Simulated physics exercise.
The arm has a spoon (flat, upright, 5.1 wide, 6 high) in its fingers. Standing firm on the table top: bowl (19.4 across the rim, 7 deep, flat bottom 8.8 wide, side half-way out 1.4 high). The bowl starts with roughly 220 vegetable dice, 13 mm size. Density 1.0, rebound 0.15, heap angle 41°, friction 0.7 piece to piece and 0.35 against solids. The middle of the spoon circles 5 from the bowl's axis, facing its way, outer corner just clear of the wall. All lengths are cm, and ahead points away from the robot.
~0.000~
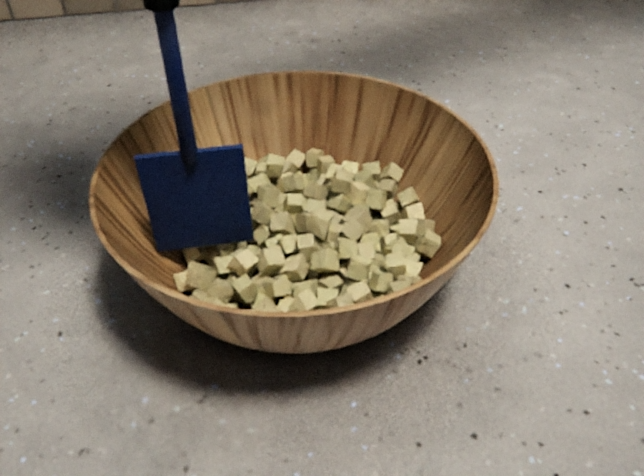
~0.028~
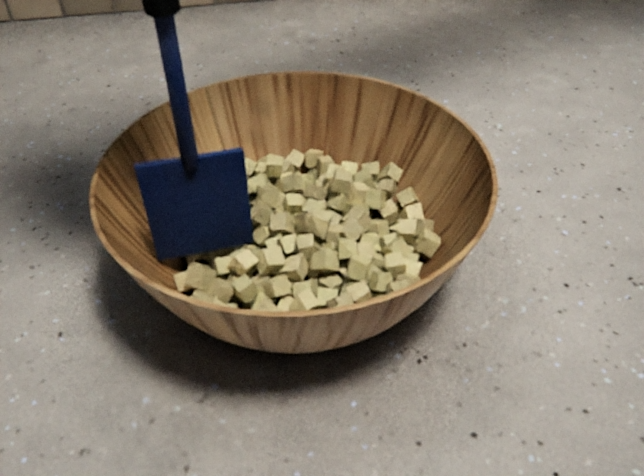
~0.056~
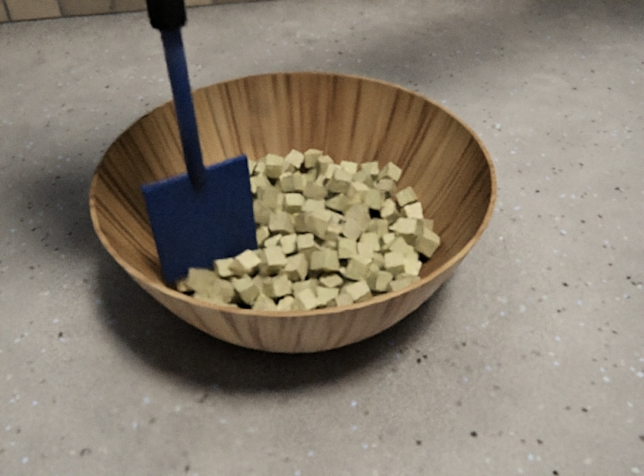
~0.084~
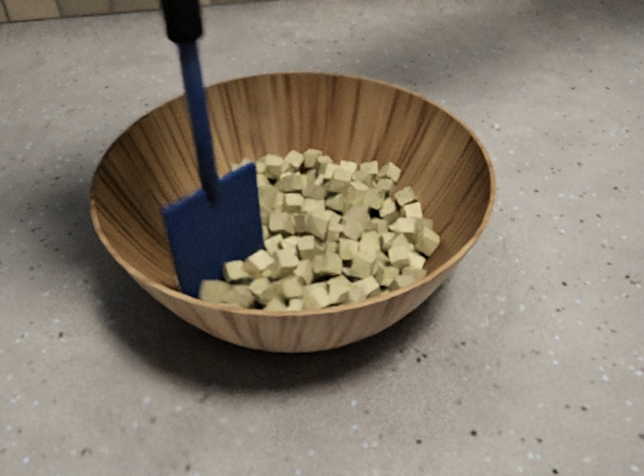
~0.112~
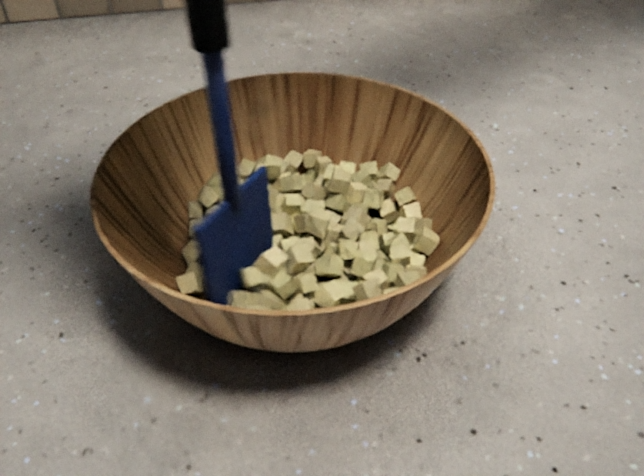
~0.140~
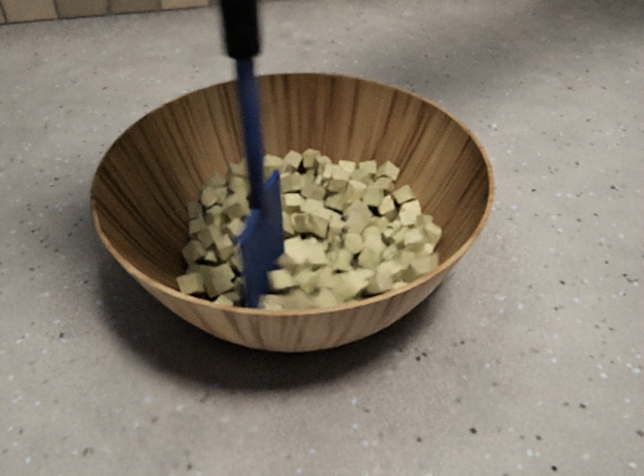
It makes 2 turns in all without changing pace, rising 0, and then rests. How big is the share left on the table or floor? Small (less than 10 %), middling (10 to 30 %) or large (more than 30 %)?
A middling share, 10 to 30 %, ends on the table or floor.
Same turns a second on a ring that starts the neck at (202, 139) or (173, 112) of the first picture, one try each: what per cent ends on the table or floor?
About 20 and 20 per cent.
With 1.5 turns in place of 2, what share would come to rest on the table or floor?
Then about 15 per cent.
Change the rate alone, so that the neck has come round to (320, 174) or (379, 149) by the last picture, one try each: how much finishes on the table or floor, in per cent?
Some 45 and 60 per cent.
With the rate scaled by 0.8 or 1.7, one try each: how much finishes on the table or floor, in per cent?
Some 10 and 55 per cent.
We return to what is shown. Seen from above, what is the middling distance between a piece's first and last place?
About 6 cm.
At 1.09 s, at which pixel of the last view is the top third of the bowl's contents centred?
Around (329, 116).
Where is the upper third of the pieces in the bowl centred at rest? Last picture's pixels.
At about (230, 293).
After 0.62 s, 323° round, highest piece 8 above the table; 198 in the bowl, 14 on the table or floor, 4 in flight or on the tool.
After 1.09 s, 220° round, highest piece 9 above the table; 184 in the bowl, 27 on the table or floor, 5 in flight or on the tool.
After 1.53 s, 0° round, highest piece 7 above the table; 175 in the bowl, 41 on the table or floor.
After 2.23 s, 0° round, highest piece 6 above the table; 175 in the bowl, 41 on the table or floor.
In the end, 175 in the bowl, 41 on the table or floor. That is 19 % on the table or floor.
